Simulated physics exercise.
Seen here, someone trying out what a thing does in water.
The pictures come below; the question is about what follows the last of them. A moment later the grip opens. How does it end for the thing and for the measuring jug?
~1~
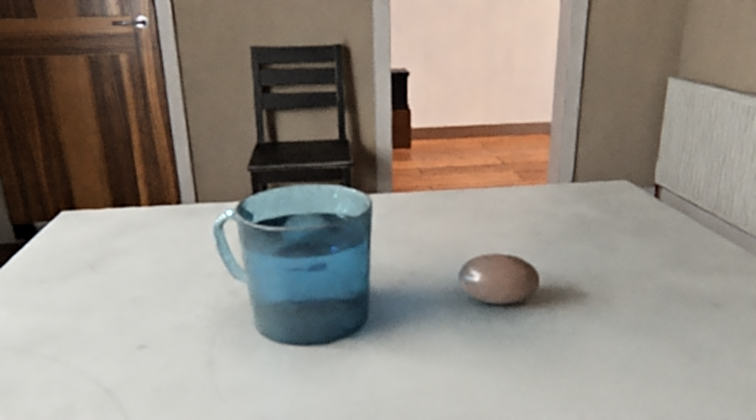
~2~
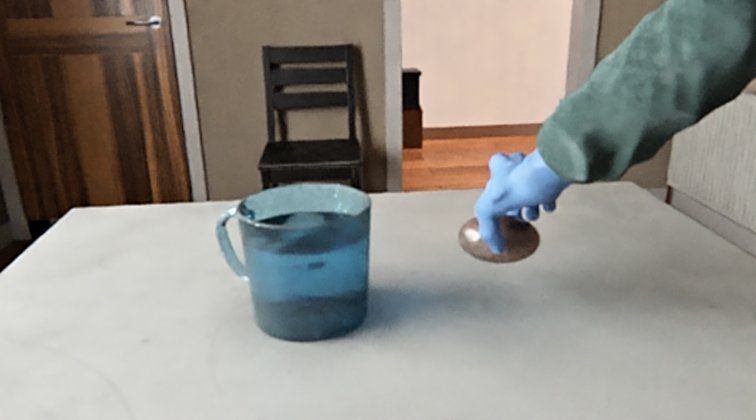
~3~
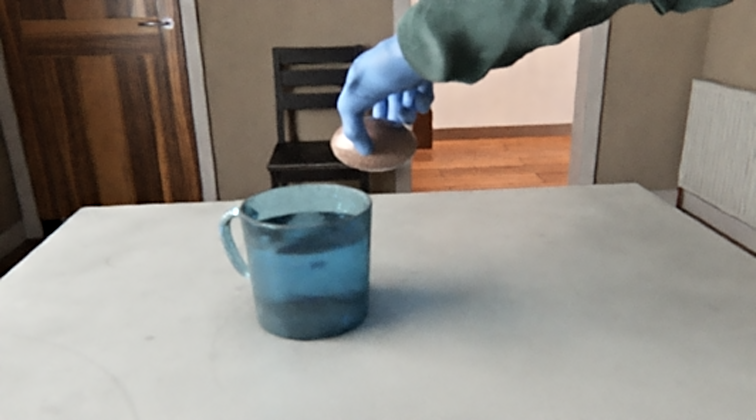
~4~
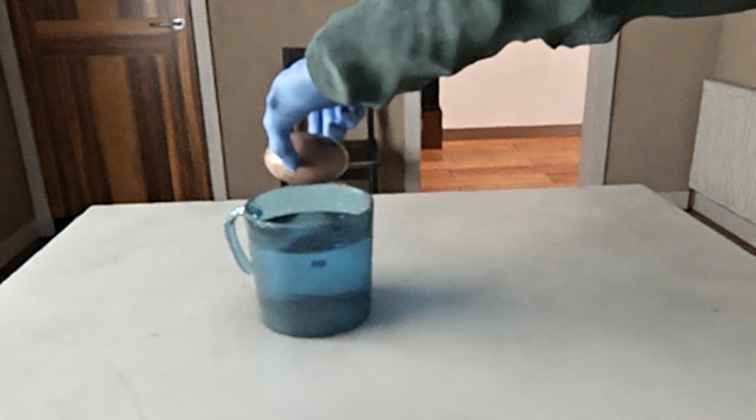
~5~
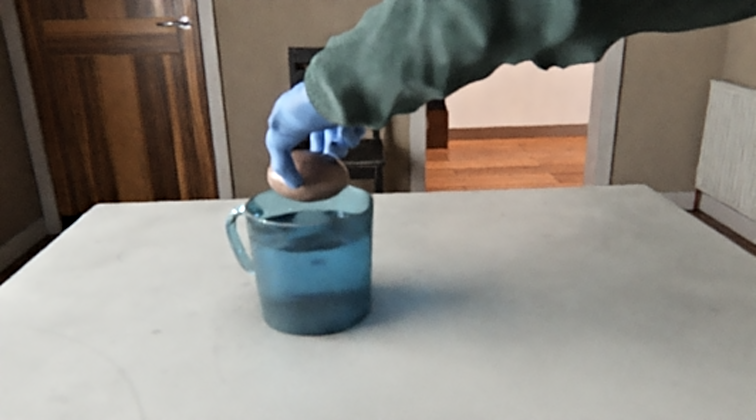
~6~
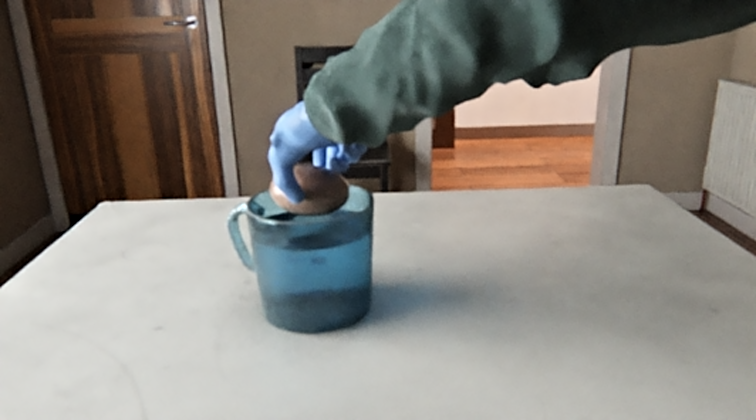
Once released it goes down; meanwhile the measuring jug keeps every drop.
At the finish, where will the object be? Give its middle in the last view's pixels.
Resting centre, last frame: About (315, 279).
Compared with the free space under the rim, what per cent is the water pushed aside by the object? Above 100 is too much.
That works out to about 40 in a hundred.
Soon after, the stone enters the water; the measuring jug is about three quarters full.
Later, the stone goes on down; the measuring jug is about three quarters full.
In the end, the stone lies on the bottom; the measuring jug is about three quarters full; nothing is spilt.
